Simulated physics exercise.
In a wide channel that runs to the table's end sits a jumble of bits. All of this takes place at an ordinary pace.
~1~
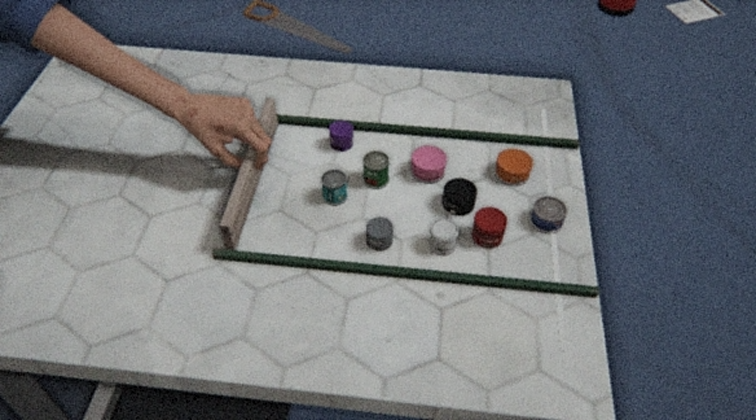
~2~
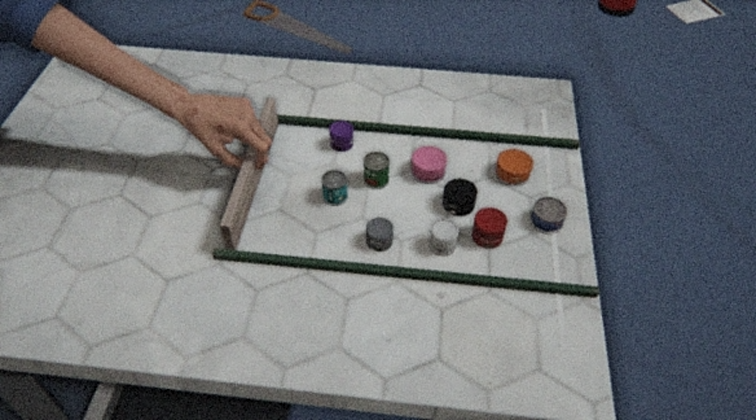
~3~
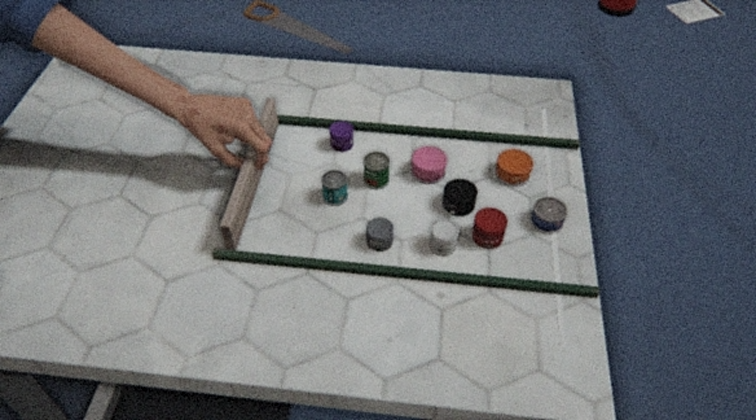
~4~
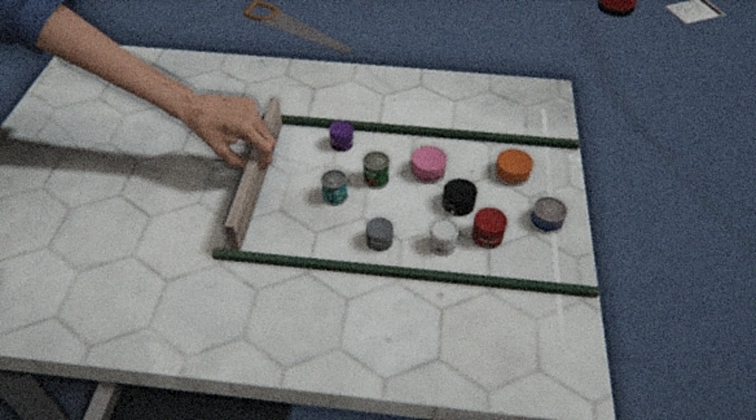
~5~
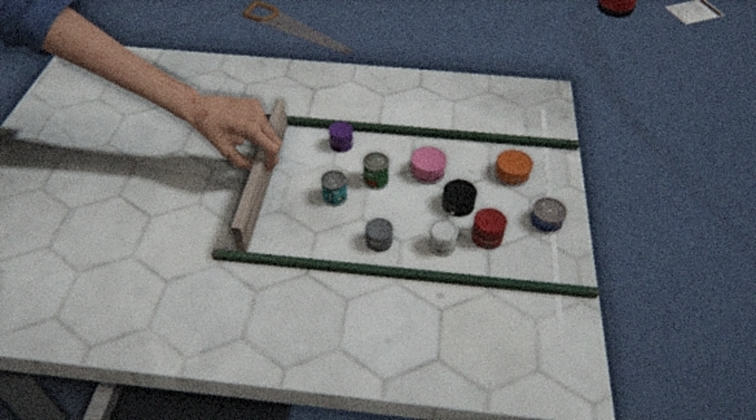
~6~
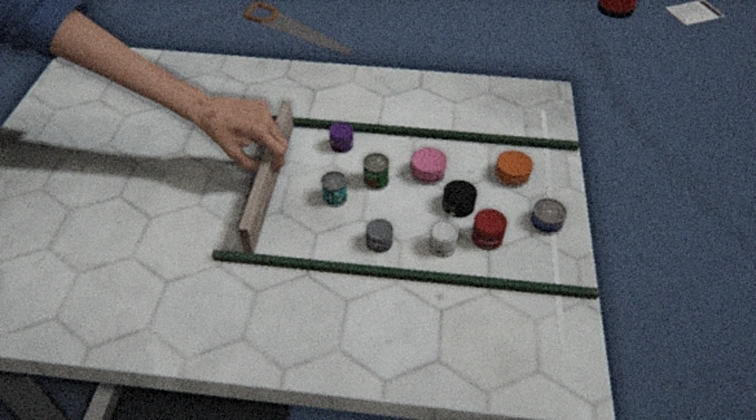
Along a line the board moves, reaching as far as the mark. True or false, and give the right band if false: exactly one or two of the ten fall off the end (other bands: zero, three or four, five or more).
False, three or four fall off.
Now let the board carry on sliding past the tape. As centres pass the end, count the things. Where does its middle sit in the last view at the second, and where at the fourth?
First: Around (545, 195). Next: Around (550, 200).
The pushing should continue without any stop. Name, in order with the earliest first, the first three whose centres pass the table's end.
Orange pot, blue tin, black tub.
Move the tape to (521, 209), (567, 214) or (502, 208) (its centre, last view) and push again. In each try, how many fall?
Taken one after another, the numbers are 0, 4 and 0.
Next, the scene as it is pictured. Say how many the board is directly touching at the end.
Tally at the end: 6.
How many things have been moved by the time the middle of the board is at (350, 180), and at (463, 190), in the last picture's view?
2 and 9.
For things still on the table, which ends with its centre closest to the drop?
It's the white tin.
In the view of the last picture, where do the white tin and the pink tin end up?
Near (596, 254) and (568, 171).
Soon after, none off yet; blue tin at rest near (548, 217); orange pot at rest near (514, 169); red tub at rest near (489, 230).
Then, none off yet; blue tin at rest near (548, 217); orange pot at rest near (514, 169); red tub moved about its own width near (511, 225).
At rest, the number that fall off is three or four; fallen, black tub, orange pot and blue tin.
